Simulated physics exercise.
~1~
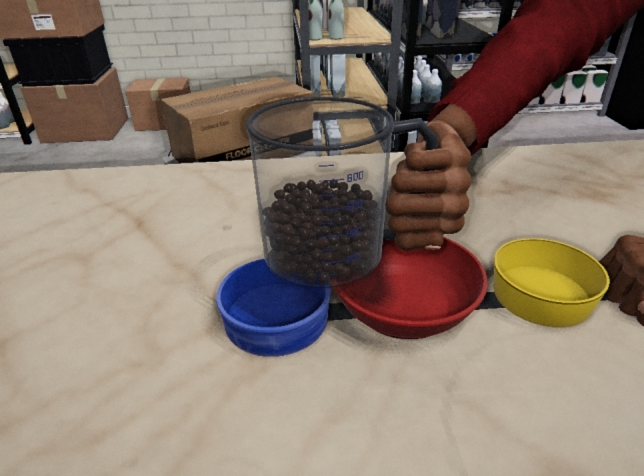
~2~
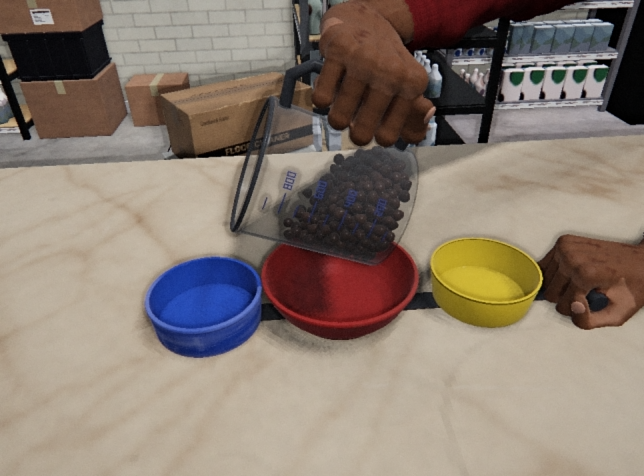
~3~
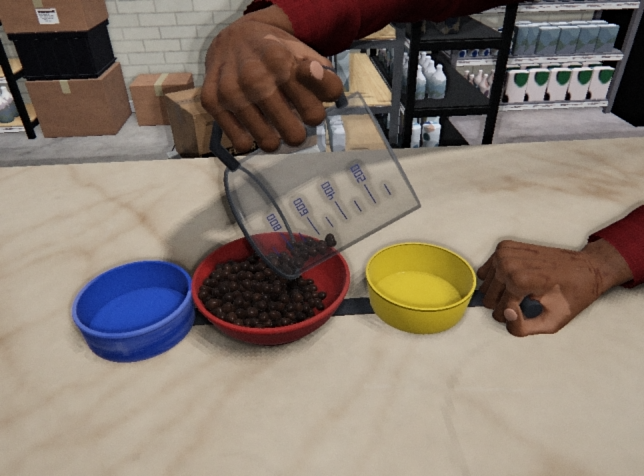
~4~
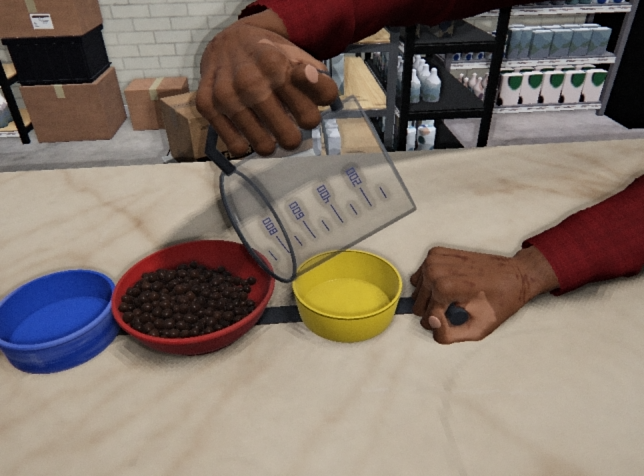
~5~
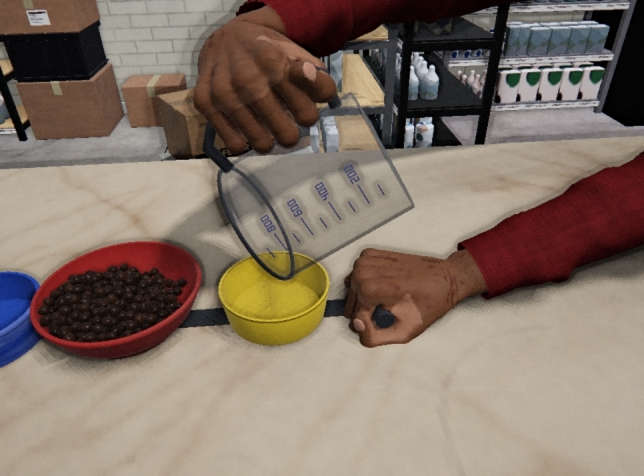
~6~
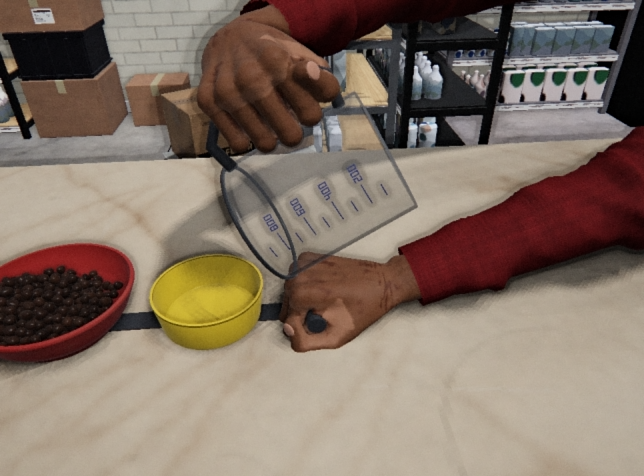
Coffee beans pour from a tilted jug into a red bowl as three dishes slide left.
